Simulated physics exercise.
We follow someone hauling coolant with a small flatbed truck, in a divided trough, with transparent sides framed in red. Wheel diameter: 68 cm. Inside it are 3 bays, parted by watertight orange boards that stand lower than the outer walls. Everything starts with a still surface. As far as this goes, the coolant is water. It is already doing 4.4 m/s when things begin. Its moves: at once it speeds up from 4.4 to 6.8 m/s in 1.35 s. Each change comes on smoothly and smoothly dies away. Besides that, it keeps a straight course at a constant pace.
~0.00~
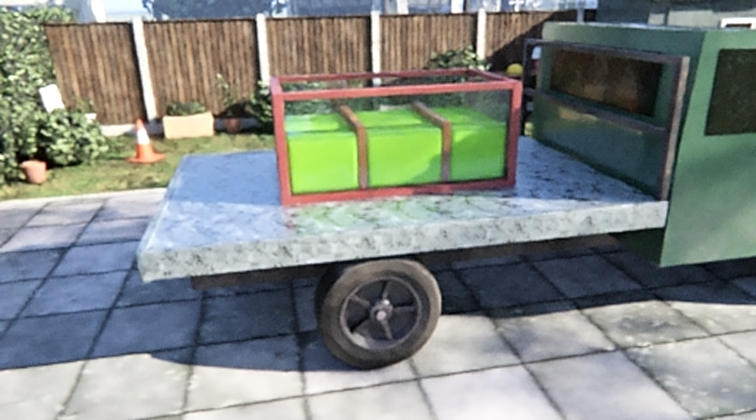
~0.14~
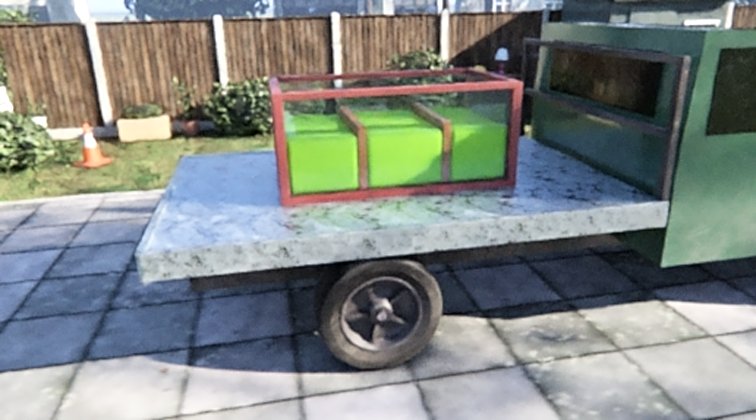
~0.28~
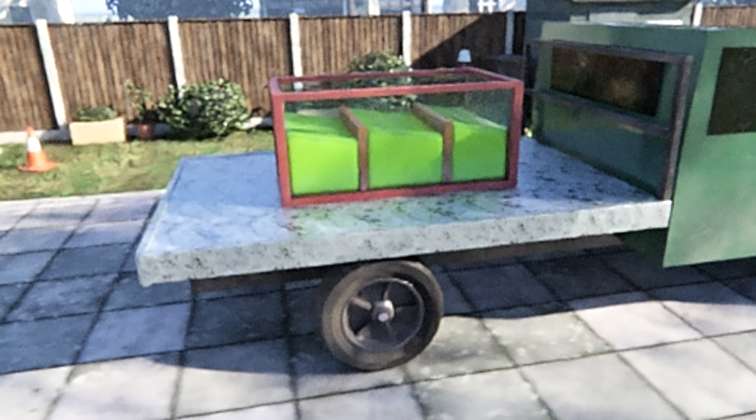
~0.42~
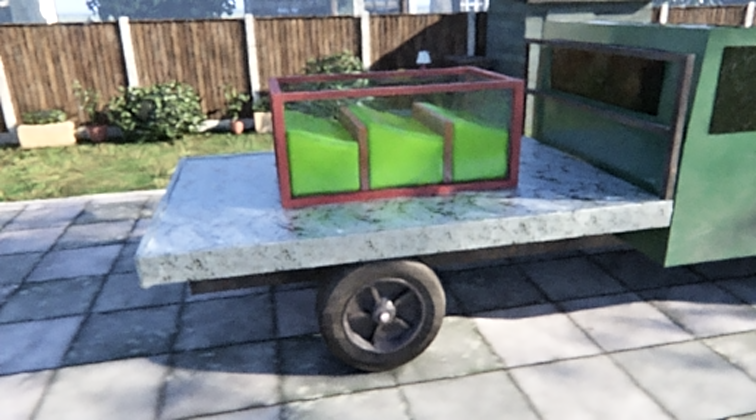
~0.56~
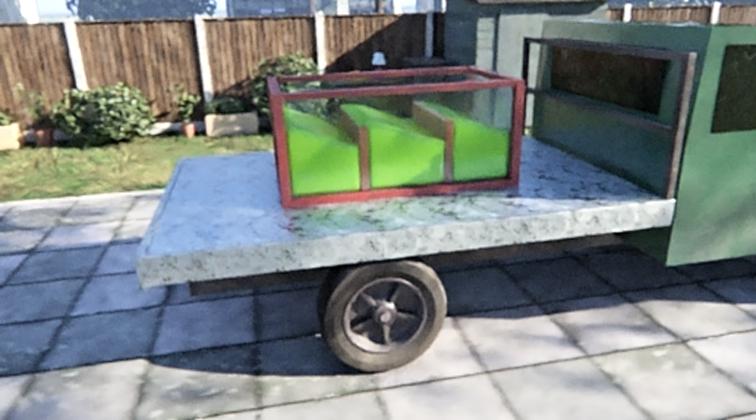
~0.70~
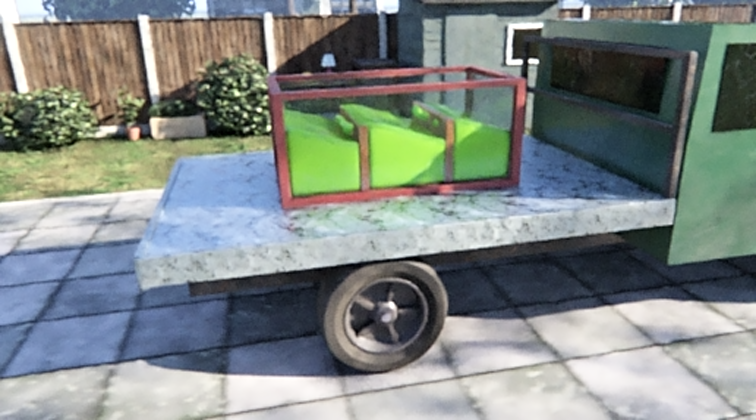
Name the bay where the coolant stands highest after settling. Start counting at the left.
The first one.
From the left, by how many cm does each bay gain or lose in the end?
In cm: 1 up, 1 down, 1 down.
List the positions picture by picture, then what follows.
The first picture shows levels, left to right, (316, 134), (402, 128), (475, 124); board top at (362, 127) and (447, 122); the front is on the right, levels are read along the near wall; a wheel hub at (382, 318).
The second picture shows levels, left to right, (316, 134), (402, 128), (476, 124).
The third picture shows levels, left to right, (316, 134), (403, 129), (476, 125).
The fourth picture shows levels, left to right, (316, 133), (403, 128), (477, 124).
The fifth picture shows levels, left to right, (316, 131), (404, 128), (478, 122).
The sixth picture shows levels, left to right, (316, 131), (404, 128), (478, 122); a wheel hub at (388, 321).
By 1.10 s the bays hold 34, 32, 32 cm, left to right.
By 1.50 s the bays hold 34, 32, 32 cm, left to right.
By 2.00 s the bays hold 34, 32, 32 cm, left to right.
By 4.34 s the bays hold 34, 32, 32 cm, left to right.
